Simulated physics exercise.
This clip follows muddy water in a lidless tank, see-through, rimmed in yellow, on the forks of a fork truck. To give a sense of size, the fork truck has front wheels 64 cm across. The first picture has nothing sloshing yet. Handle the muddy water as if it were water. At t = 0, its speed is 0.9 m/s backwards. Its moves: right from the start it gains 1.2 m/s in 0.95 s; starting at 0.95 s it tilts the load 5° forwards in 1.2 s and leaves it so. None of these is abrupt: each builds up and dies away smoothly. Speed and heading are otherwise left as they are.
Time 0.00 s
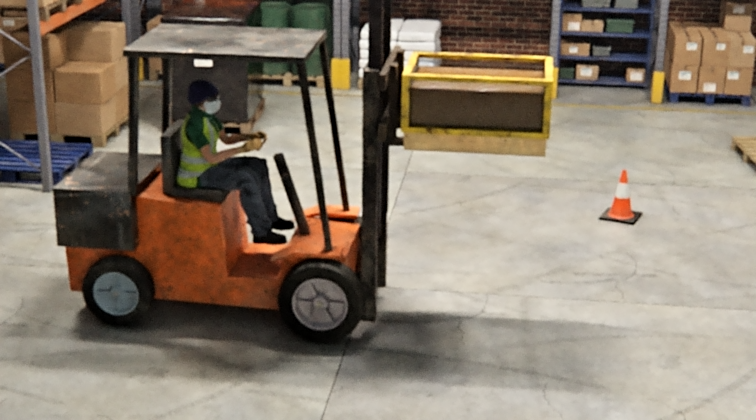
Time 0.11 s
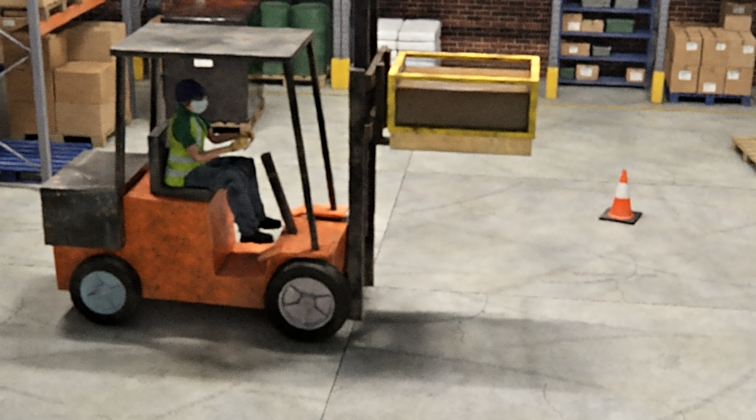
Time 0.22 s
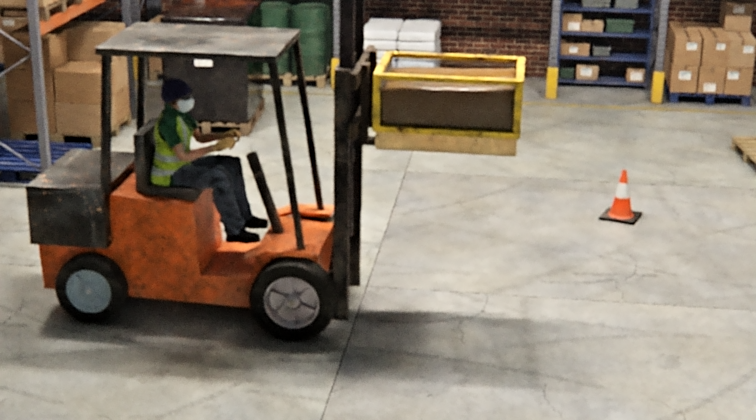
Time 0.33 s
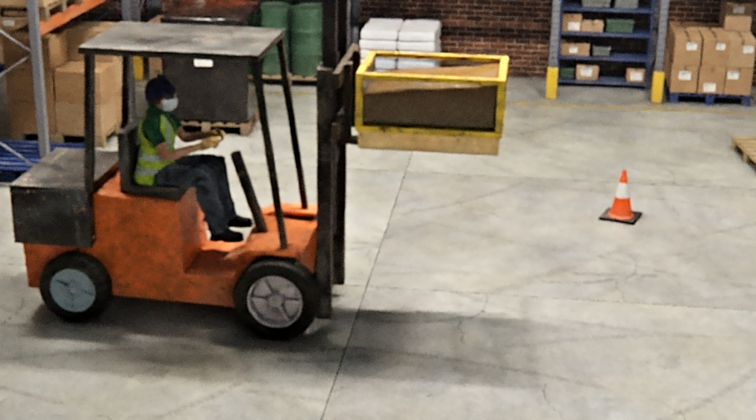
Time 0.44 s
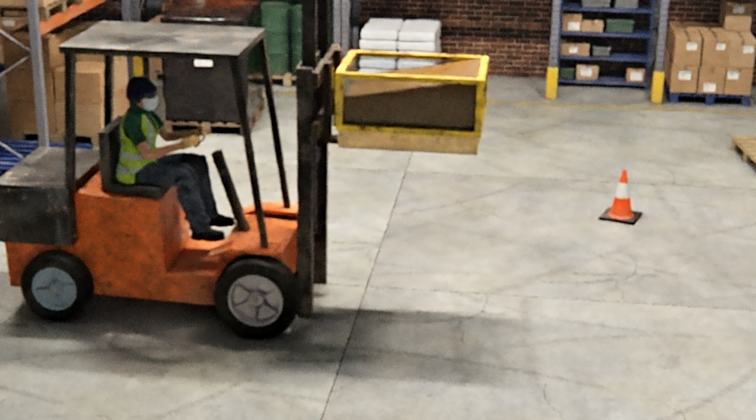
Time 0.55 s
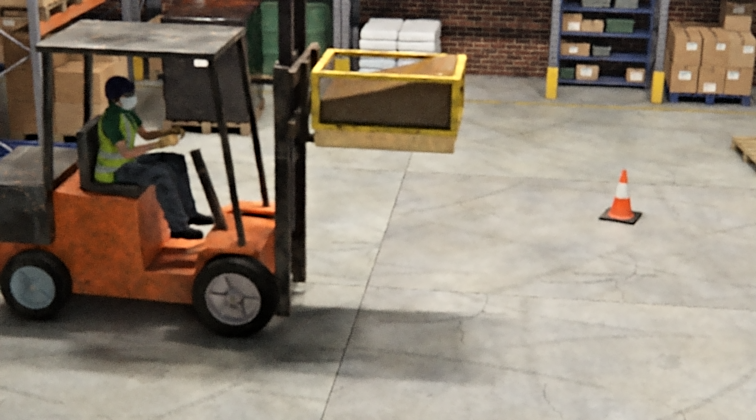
Masked driver reversing an orange forklift leftward, gathering speed, muddy water in its raised yellow-rimmed tank starting level, then sloping up rightward.
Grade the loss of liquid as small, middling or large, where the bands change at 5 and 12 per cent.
The loss grades as large.
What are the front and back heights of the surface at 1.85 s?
Front level 32 cm, back level 22 cm.
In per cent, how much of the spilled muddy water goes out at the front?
80%.
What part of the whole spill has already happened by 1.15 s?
Some 20 per cent by then.
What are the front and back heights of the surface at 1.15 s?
Front: 26 cm; back: 34 cm.
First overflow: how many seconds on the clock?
The first spill happens at roughly 0.9 s.
Then, 1.15 s in, front 26 cm, middle 25 cm, back 34 cm above the floor; the loss stands at 3 per cent, over the front.
Then, 1.85 s in, front 32 cm, middle 27 cm, back 22 cm above the floor; the loss stands at 5 per cent, over the front and the back.
Then, 2.65 s in, front 24 cm, middle 24 cm, back 27 cm above the floor; the loss stands at 13 per cent, over the front.
Then, 5.14 s in, the loss stands at 15 per cent, over the front, 26 of 179 litres.
